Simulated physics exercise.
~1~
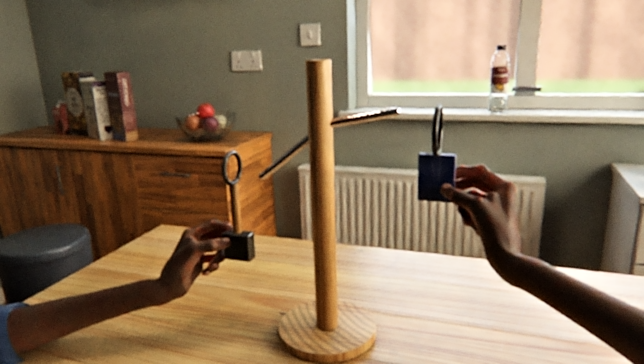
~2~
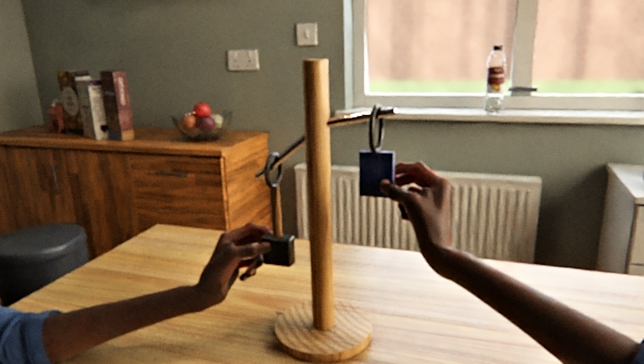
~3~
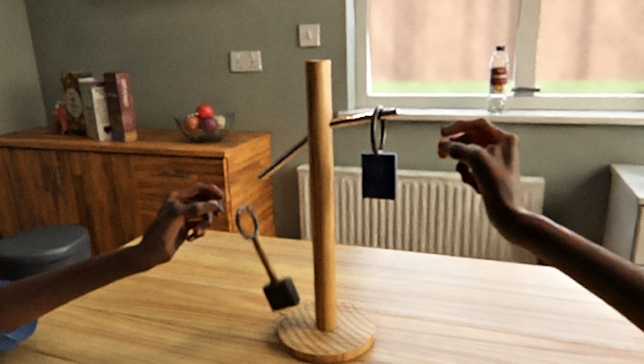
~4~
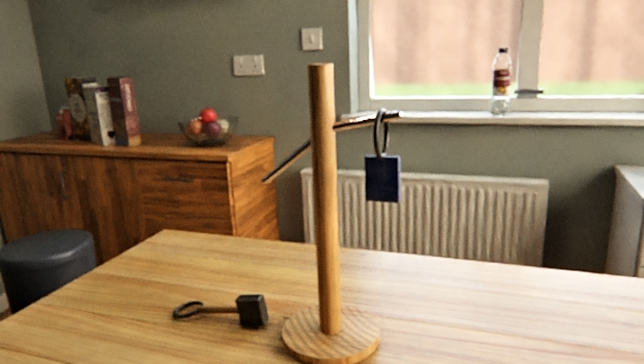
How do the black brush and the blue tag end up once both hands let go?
The black brush drops and ends up lying on the table to the left of the stand's base. The blue tag stays hanging from the right peg.
